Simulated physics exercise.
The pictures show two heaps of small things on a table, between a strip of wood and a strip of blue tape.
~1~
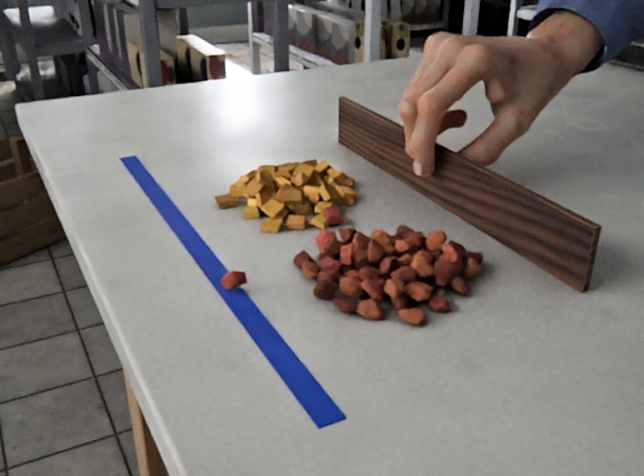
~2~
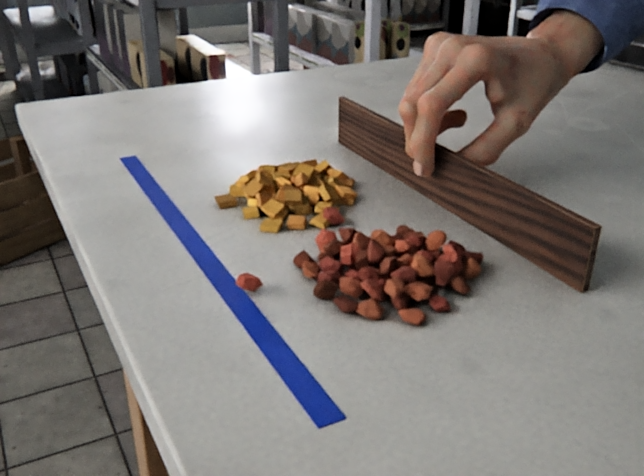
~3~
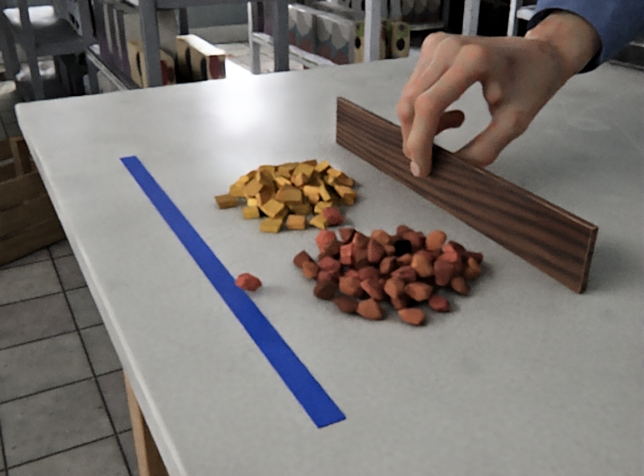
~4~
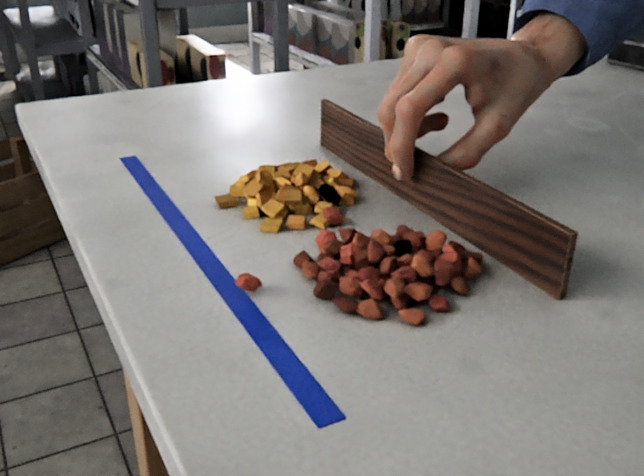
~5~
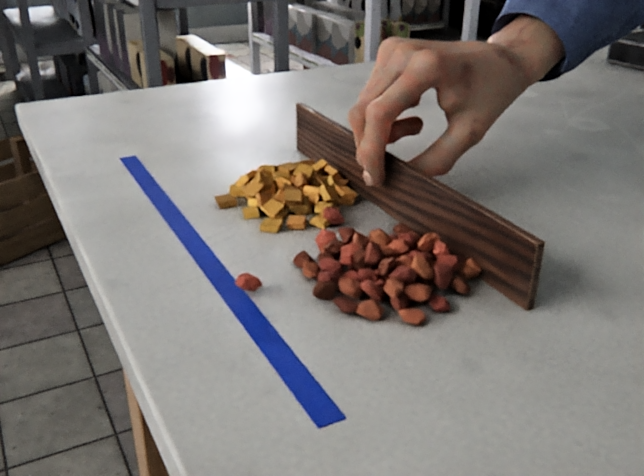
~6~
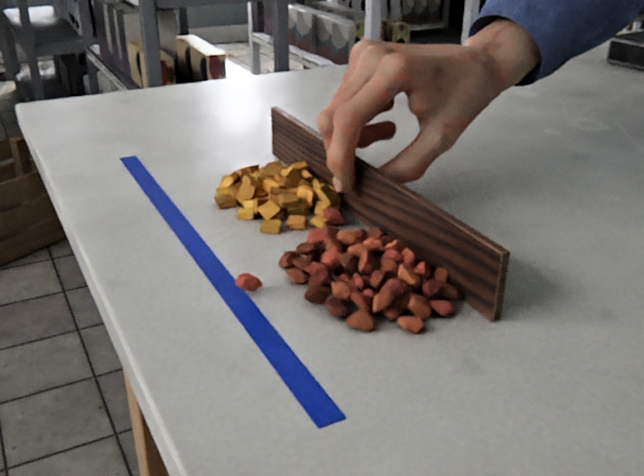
A hand in a blue sleeve holds a dark wooden strip upright on a pale grey tabletop, seen from above at an angle, with furniture behind. Yellow pieces lie heaped beyond a reddish-brown pile, with blue tape and one stray reddish piece to the left. After resting, the strip slides left into both heaps, pushing their pieces closer together, while the camera stays still.
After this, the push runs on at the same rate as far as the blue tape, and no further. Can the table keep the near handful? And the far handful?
Here the near handful partly drops off, and the far handful partly drops off.
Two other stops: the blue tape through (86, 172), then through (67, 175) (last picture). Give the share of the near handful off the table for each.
The first gives 80 %, the second 100 %.
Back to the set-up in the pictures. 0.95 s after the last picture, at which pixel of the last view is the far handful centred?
Near (127, 222).
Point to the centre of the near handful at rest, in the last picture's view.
Close to (187, 321).
Then, 0.33 s later than the last frame, strip of wood still moving, near (271, 178); near handful all on the table, its front near (202, 304); far handful all on the table, its front near (156, 216).
Then, 0.67 s later than the last frame, strip of wood stopped at the blue tape; near handful just a few over the edge; far handful all on the table, its front near (65, 248).
Then, 0.95 s later than the last frame, strip of wood stopped at the blue tape; near handful about a tenth over the edge; far handful about a tenth over the edge.
When it is over, strip of wood stopped at the blue tape; near handful about a tenth over the edge; far handful about a tenth over the edge.
